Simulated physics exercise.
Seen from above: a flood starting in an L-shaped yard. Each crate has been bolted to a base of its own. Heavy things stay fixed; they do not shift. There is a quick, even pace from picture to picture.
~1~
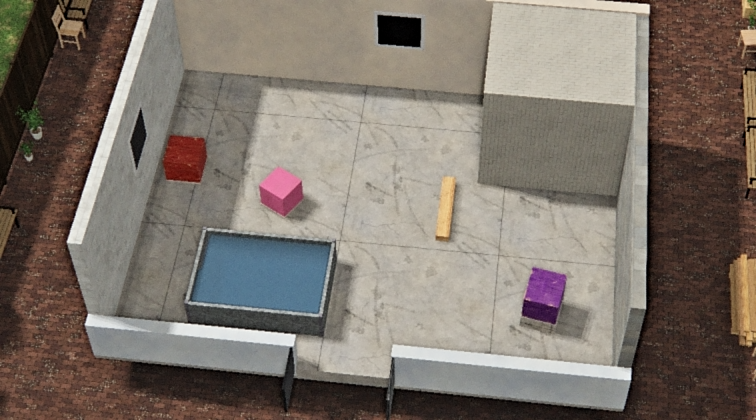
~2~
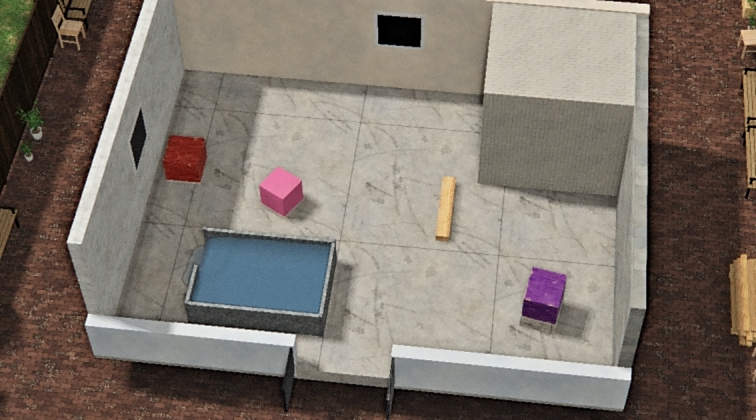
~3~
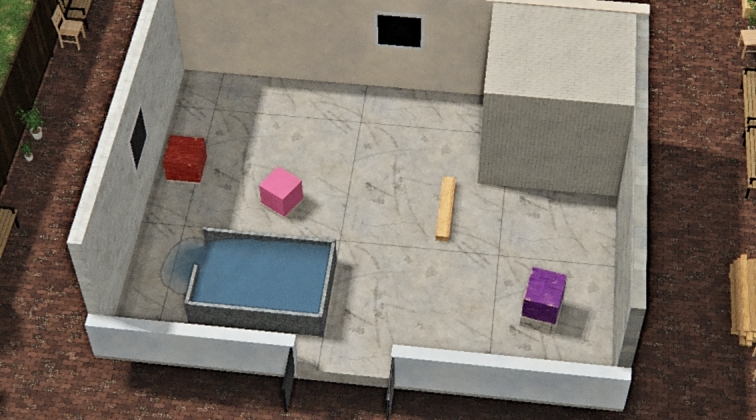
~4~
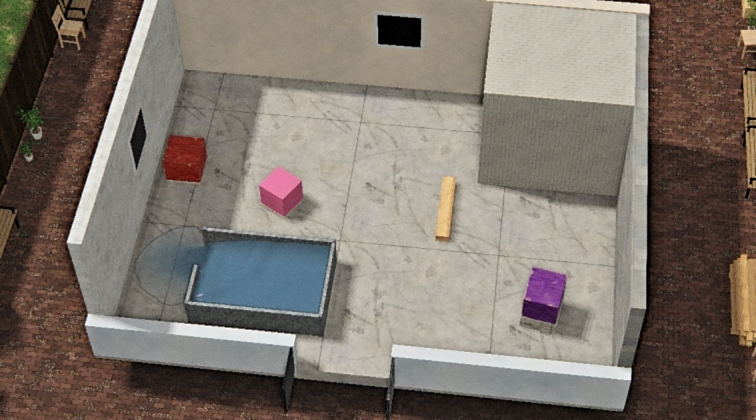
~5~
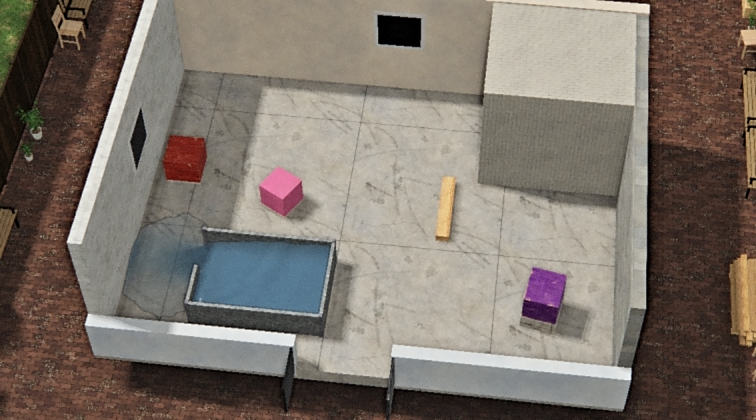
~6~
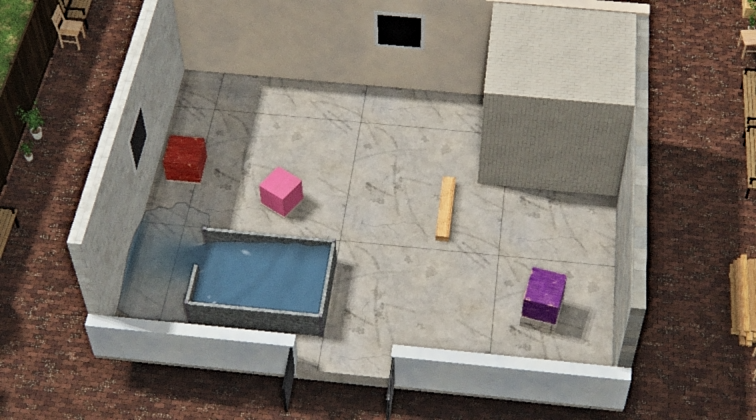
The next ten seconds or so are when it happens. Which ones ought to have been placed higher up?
In the end the red crate has too short a plinth, the purple crate has a tall enough plinth, the pink crate has too short a plinth.
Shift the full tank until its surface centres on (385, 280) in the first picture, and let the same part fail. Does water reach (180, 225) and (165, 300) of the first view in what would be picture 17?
Taking them in turn, drenched, then drenched.
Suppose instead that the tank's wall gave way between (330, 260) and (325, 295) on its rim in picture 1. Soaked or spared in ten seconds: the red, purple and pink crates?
In that case the red crate is never flooded, the purple crate is never flooded and the pink crate is never flooded.
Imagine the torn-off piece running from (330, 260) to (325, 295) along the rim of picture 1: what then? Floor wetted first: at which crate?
That would be the crate marked purple, reached first.
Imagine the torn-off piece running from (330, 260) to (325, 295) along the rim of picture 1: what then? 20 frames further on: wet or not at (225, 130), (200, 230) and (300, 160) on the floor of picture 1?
Spot one spared, spot two spared, spot three spared.
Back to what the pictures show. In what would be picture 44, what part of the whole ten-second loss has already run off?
Roughly 40 %.
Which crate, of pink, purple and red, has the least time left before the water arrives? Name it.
First to get wet: The red-painted one.
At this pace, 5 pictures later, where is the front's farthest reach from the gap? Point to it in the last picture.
The front should reach about (161, 156).
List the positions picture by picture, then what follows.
The first frame shows the open tank at (262, 274) is whole and still.
In the second frame, the front is at a hidden place, out from the gap at (204, 262).
In the third frame, the front is at (166, 277), out from the gap at (204, 263).
In the fourth frame, the front is at (140, 266), out from the gap at (204, 263).
In the fifth frame, water pours out at (204, 263) and has run to (139, 235).
In the sixth frame, water pours out at (204, 262) and has run to (144, 217).
A moment on, water covers 10 % of the floor; the red crate water round its plinth, the purple crate not reached, the pink crate not reached.
Next, water covers 15 % of the floor; the red crate water round its plinth, the purple crate not reached, the pink crate not reached.
Then, water covers 30 % of the floor; the red crate water round its plinth, the purple crate not reached, the pink crate water round its plinth.
Later, water covers 55 % of the floor; the red crate water round its plinth, the purple crate water round its plinth, the pink crate water round its plinth.
In the end, water covers 80 % of the floor; the red crate was topped, the purple crate stayed above the water, the pink crate was topped.
